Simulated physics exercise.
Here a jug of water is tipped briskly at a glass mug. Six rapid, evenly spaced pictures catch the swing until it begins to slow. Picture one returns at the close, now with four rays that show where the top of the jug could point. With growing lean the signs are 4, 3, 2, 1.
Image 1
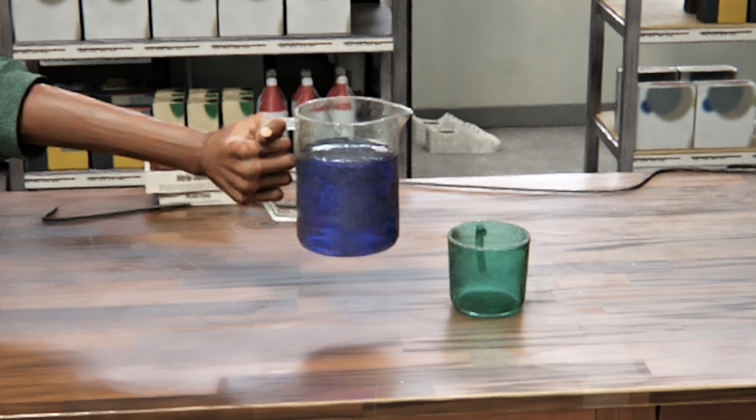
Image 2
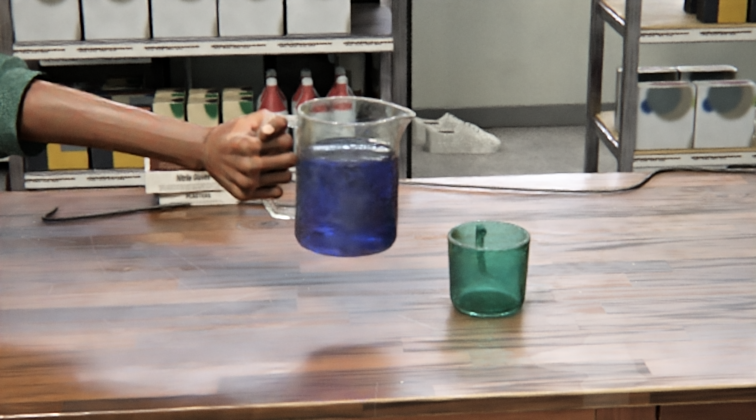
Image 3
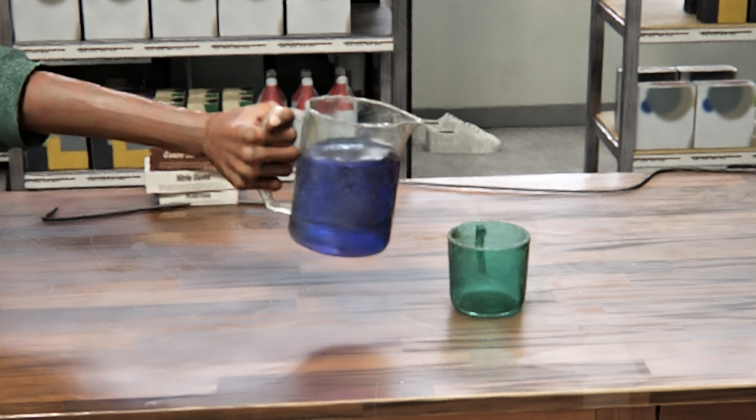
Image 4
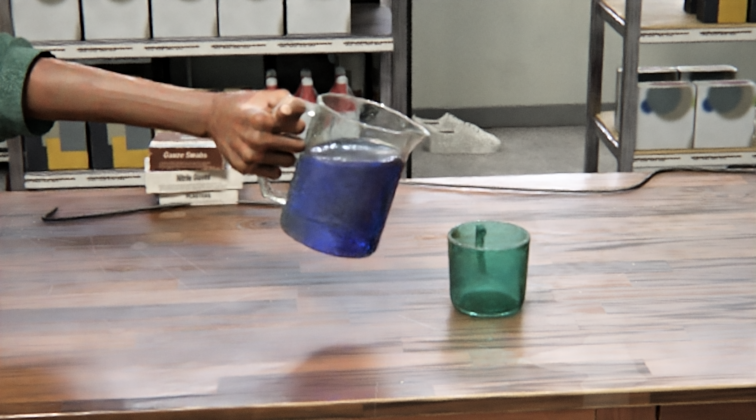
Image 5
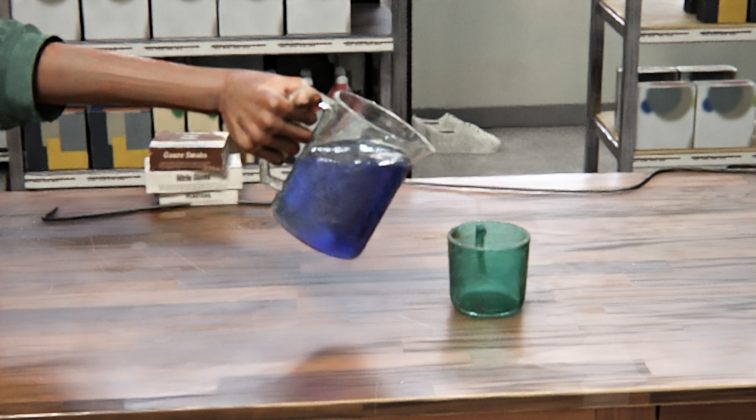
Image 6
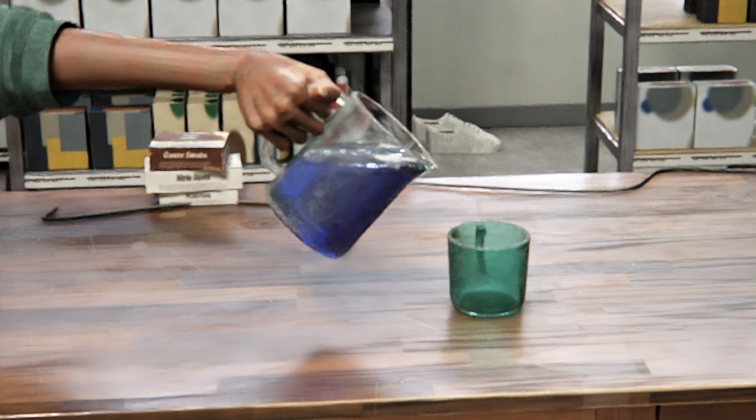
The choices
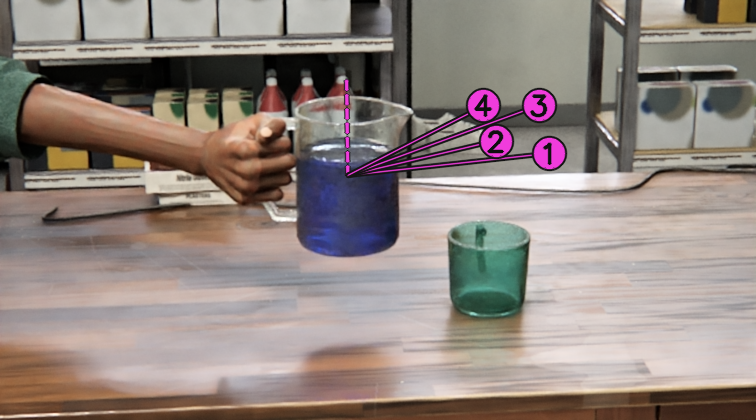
A hand tilts a glass jug of blue liquid rightward near a green glass mug.
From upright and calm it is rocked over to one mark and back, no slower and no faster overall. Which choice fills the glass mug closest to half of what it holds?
Take 4.
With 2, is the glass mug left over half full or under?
Over half.
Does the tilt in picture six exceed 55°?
No, it does not.
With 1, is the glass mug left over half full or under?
Over.
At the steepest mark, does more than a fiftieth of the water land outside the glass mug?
Yes.
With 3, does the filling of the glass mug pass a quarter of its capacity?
Yes.
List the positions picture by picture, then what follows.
Upright, lip at (411, 111); rim of the glass mug round (489, 234); nothing has left yet, in the first picture.
Tipped about 2°, lip at (413, 114); nothing has left yet, in the second picture.
Tipped about 8°, lip at (419, 121); nothing has left yet, in the third picture.
Tipped about 18°, lip at (427, 133); nothing has left yet, in the fourth picture.
Tipped about 30°, lip at (434, 149); nothing has left yet, in the fifth picture.
Tipped about 42°, lip at (437, 167); nothing has left yet, in the sixth picture.
In magenta, 1 at (532, 155); 2 at (479, 144); 3 at (523, 110); 4 at (468, 113).
If 1 is chosen, the glass mug ends with about 85 % of what it can hold; 22 % of the water is spilt.
If 2 is chosen, the glass mug ends with about 90 % of what it can hold; 7 % of the water is spilt.
If 3 is chosen, the glass mug ends with about 76 % of what it can hold.
If 4 is chosen, the glass mug ends with about 51 % of what it can hold.
